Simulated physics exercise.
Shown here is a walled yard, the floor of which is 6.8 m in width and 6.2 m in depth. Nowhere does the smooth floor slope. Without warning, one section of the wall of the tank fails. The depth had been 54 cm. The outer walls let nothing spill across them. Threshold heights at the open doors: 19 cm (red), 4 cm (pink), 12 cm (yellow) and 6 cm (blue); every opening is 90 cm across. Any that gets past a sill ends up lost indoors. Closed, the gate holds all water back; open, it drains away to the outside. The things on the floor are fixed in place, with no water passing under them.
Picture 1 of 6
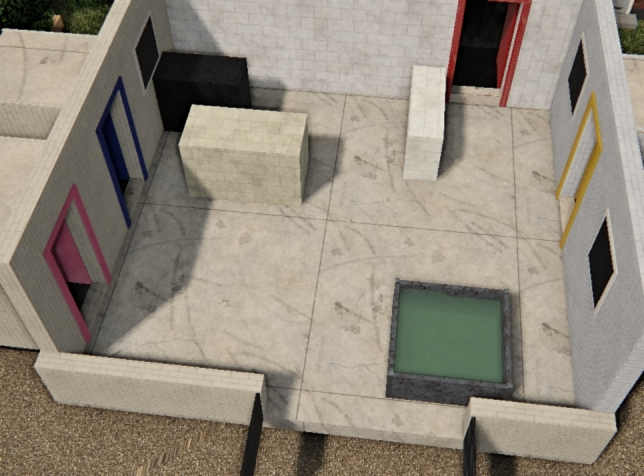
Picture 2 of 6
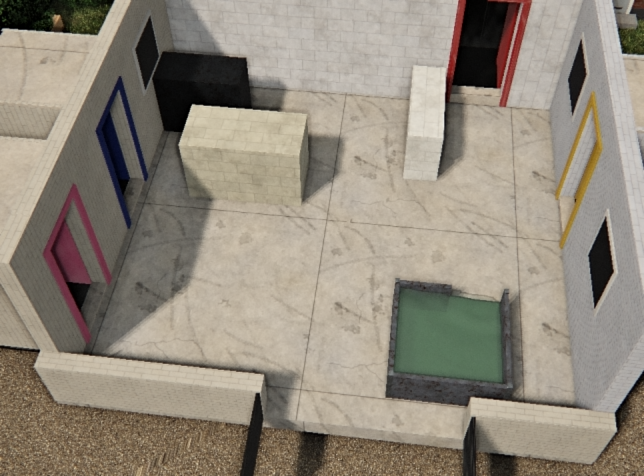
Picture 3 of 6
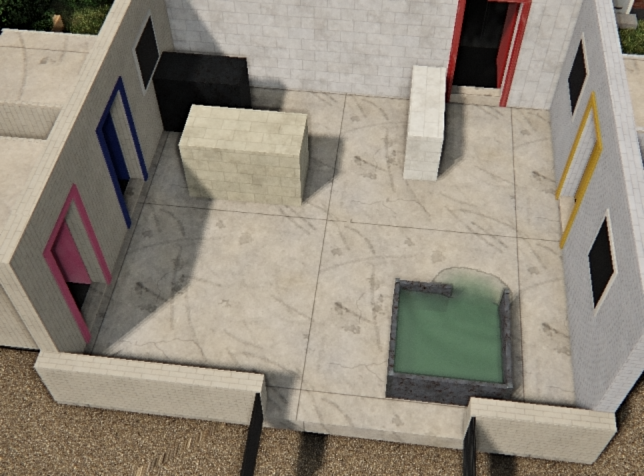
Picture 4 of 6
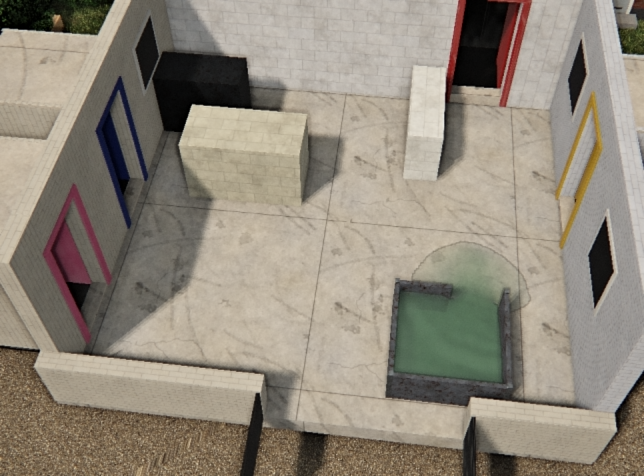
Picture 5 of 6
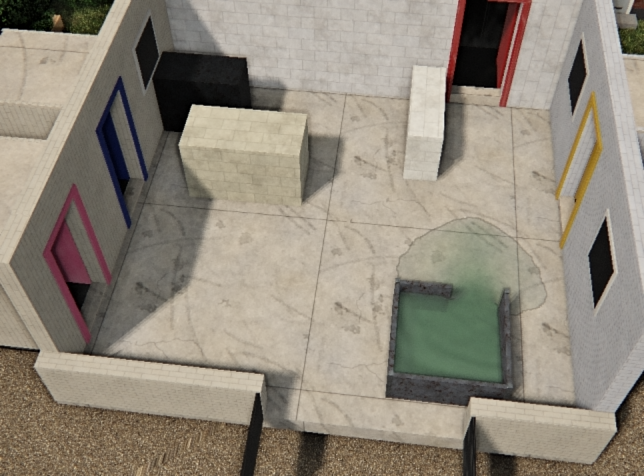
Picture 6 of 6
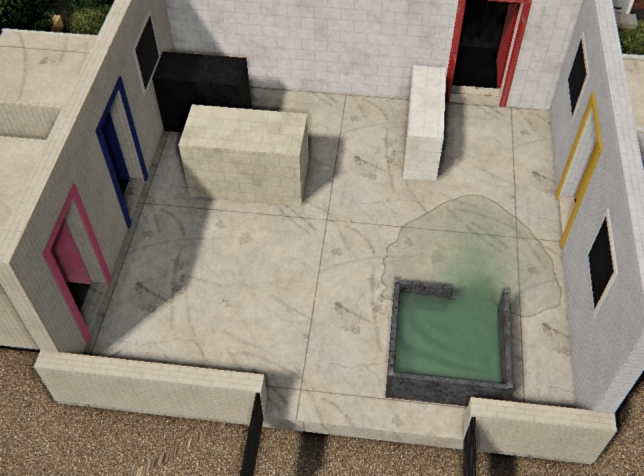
A pale walled yard with a smooth, marbled floor is seen from high above, its near side edged by low walls and a gap between dark posts. Pink and blue doorframes line the left, a red one stands at the back and a yellow one at right, with black, cream and white blocks farther in. The green-filled dark tank at lower right opens along its far side, and water spreads backward and sideways in a widening, thinning sheet, while the camera stays still.
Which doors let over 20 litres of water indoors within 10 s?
One by one: At the red door the inflow will remain within the limit. At the pink door the inflow will remain within the limit. At the yellow door the inflow will remain within the limit. At the blue door the inflow will remain within the limit.
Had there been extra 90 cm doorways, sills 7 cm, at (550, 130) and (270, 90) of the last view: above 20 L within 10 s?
In the order given, higher then lower.
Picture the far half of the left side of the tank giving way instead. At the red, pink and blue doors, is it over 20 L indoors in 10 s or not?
Compared with the limit, red is lower, pink is higher and blue is higher.
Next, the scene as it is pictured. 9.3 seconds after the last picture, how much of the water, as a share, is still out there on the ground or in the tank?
Still there: Roughly 100 %.
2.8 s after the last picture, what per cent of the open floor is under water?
35 %.
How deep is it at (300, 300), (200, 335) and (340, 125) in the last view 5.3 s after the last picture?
In that order: 0, 0 and 3 cm.
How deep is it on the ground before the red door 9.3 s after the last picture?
6.5 cm.
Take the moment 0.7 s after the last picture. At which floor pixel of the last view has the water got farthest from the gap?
Somewhere near pixel (493, 130).
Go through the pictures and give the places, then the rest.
The first picture shows the tank at (450, 334) is whole and still, 54 cm deep.
In the second picture, the front is at a hidden place, 0.5 m from the gap on the tank's far side; 0.2 m2 of floor is under water; 54 cm left at the back of the tank.
In the third picture, water pours out on the tank's far side and has run 0.8 m, to (452, 273); typically 8 cm deep outside, 54 cm at the tank's back.
In the fourth picture, the front is at (464, 246), 1.3 m from the gap on the tank's far side; 1.4 m2 of floor is under water; 53 cm left at the back of the tank.
In the fifth picture, the front is at (479, 223), 1.7 m from the gap on the tank's far side; 2.3 m2 of floor is under water; 47 cm left at the back of the tank.
In the sixth picture, the front is at (483, 201), 2.2 m from the gap on the tank's far side; 3.3 m2 of floor is under water; 46 cm left at the back of the tank.
Then, 0.7 s after the last picture water covers 20 % of the floor and is deepest (28 cm) near (472, 308); red door not reached, pink door not reached, yellow door 11 cm at the sill, 0 L in, blue door not reached.
Then, 1.5 s after the last picture water covers 30 % of the floor and is deepest (20 cm) near (472, 308); red door 15 cm at the sill, 0 L in, pink door not reached, yellow door 11 cm at the sill, 1 L in, blue door not reached.
Then, 2.8 s after the last picture water covers 35 % of the floor and is deepest (18 cm) near (442, 119); red door 14 cm at the sill, 0 L in, pink door not reached, yellow door 8 cm at the sill, 1 L in, blue door not reached.
Then, 5.3 s after the last picture water covers 40 % of the floor and is deepest (12 cm) near (523, 126); red door 11 cm at the sill, 1 L in, pink door not reached, yellow door 7 cm at the sill, 1 L in, blue door not reached.
Then, 9.3 s after the last picture water covers 75 % of the floor and is deepest (6 cm) near (552, 230); red door 6 cm at the sill, 1 L in, pink door not reached, yellow door 6 cm at the sill, 1 L in, blue door 1 cm at the sill, 0 L in.
